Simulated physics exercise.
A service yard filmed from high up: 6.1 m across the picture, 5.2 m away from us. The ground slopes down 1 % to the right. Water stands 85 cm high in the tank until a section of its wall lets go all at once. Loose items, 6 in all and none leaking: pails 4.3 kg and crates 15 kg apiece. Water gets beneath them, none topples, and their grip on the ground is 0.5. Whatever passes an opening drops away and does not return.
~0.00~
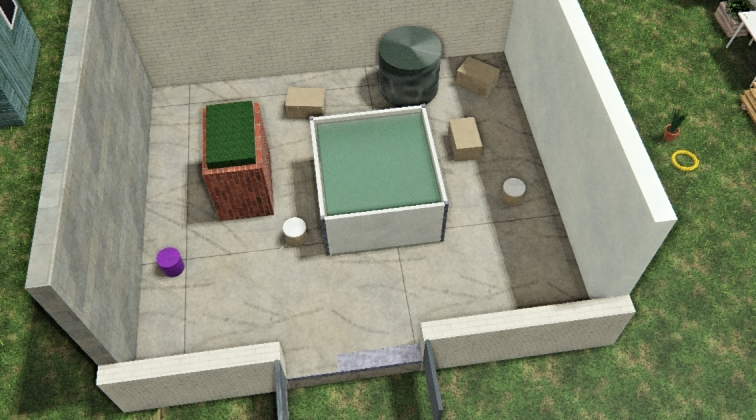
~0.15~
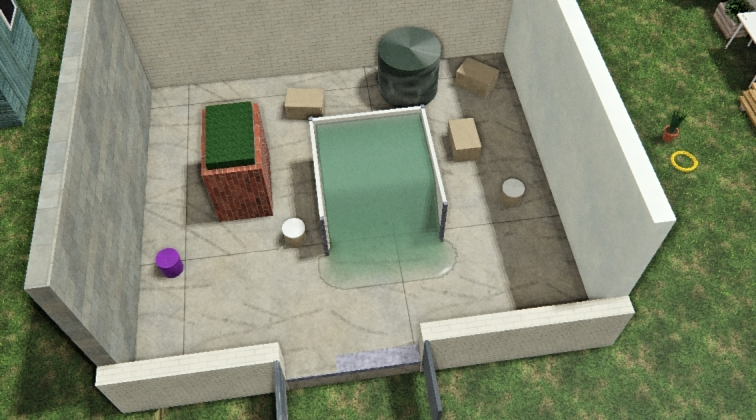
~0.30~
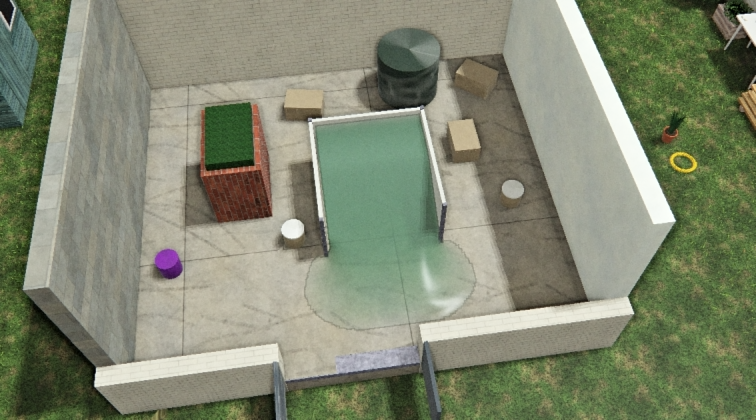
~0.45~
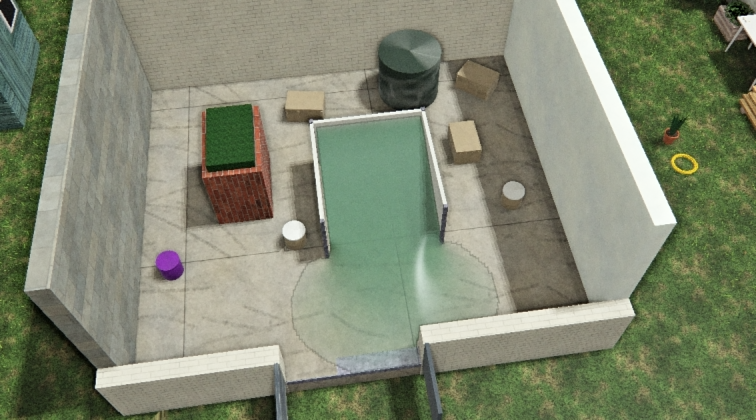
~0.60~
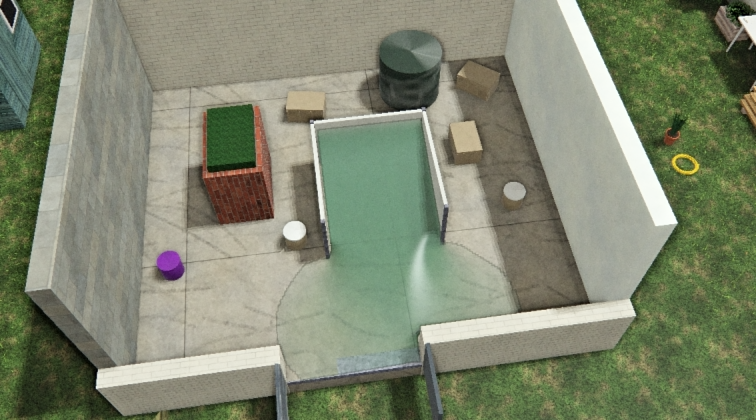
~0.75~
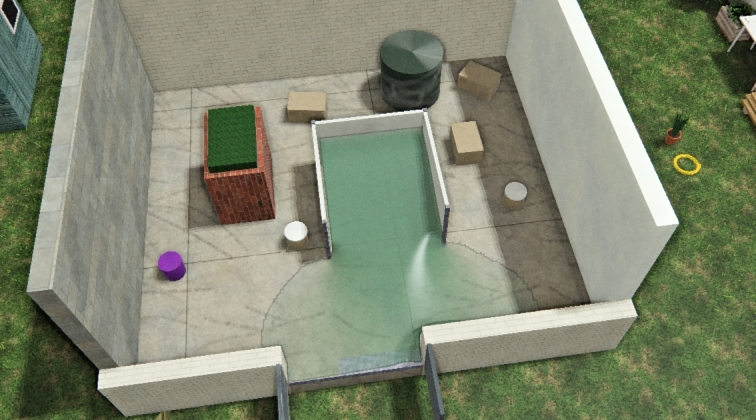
The video shows a walled yard seen from above, where the front of a square tank of green water opens and the water spreads across the paving to the gateway, while the surrounding boxes and pails stay in place.
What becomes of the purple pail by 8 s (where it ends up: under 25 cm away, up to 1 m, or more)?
The purple pail stays put.
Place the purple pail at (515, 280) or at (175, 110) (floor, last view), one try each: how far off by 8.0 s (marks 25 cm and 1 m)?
In that order: It ends far away; it barely shifts.
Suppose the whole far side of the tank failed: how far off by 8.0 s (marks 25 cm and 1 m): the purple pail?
Then the purple pail gets carried off.
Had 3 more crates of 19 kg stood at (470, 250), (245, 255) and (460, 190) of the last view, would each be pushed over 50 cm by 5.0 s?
In that order: Short of it, short of it, short of it.
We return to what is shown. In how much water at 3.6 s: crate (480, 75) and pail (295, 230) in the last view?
Roughly 8 and 0 cm.
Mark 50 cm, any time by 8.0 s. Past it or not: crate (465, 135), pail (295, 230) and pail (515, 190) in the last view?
In turn: More, less, past it.
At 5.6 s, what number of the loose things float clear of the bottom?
At that moment 2.
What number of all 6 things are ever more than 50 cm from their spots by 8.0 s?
I count 2.
After 1.6 s the purple pail is near (169, 261), 0.0 m from its start, aground; 0 of 6 are out; 0 afloat.
After 3.6 s the purple pail is near (170, 261), 0.0 m from its start, aground; 0 of 6 are out; 2 afloat.
After 5.6 s the purple pail is near (170, 261), 0.0 m from its start, aground; 0 of 6 are out; 2 afloat.
After 8.0 s the purple pail is near (170, 261), 0.0 m from its start, aground; 0 of 6 are out; 1 afloat.
